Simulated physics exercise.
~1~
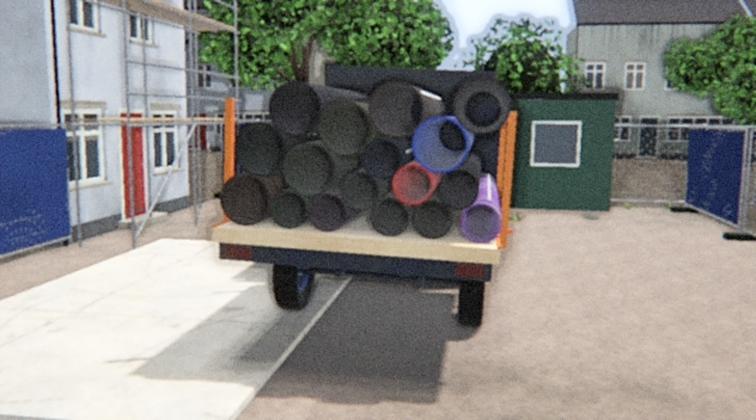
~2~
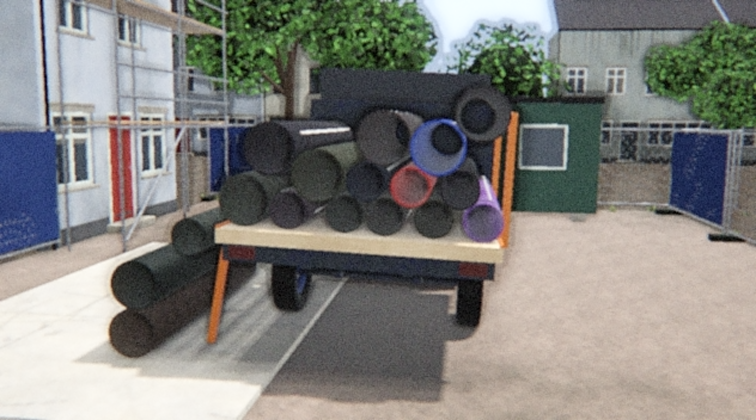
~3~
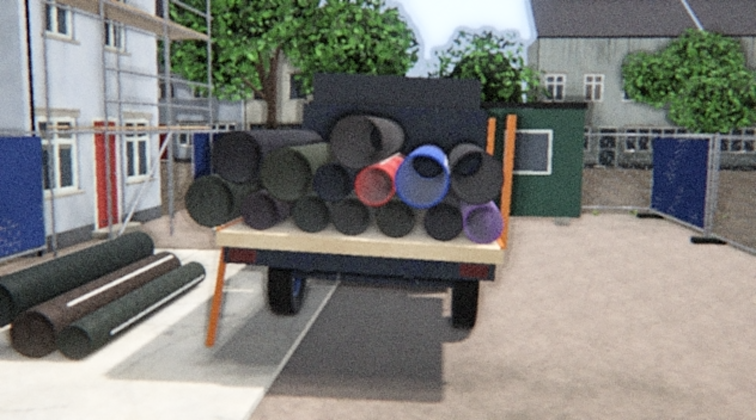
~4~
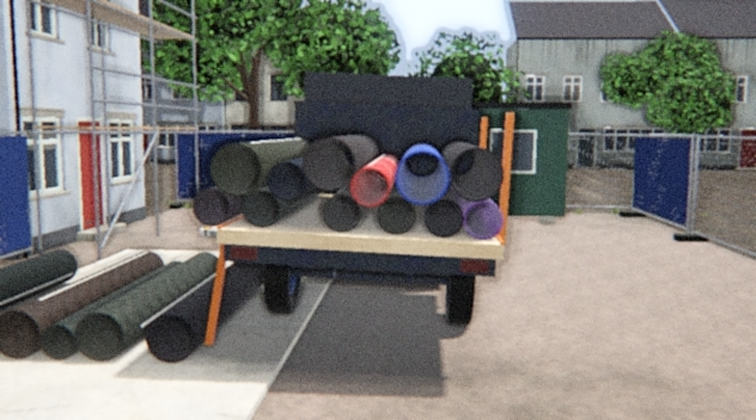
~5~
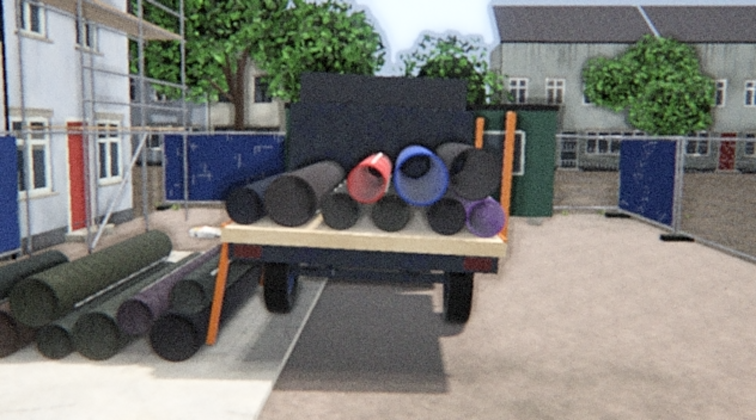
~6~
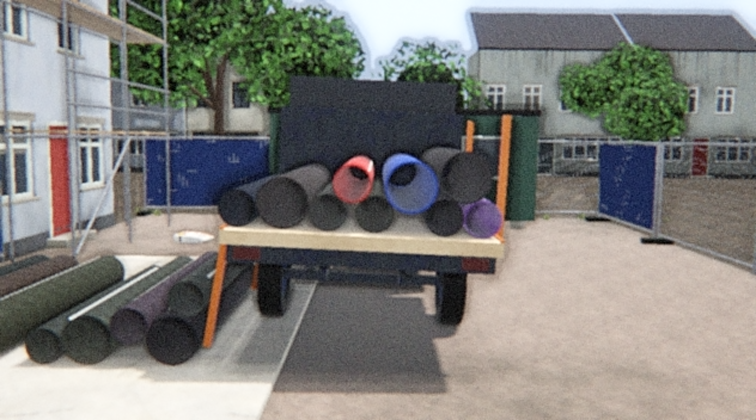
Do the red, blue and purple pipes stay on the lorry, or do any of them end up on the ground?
All three stay on the lorry, with the purple one on the deck at the right and the red and blue ones resting on top of other pipes.
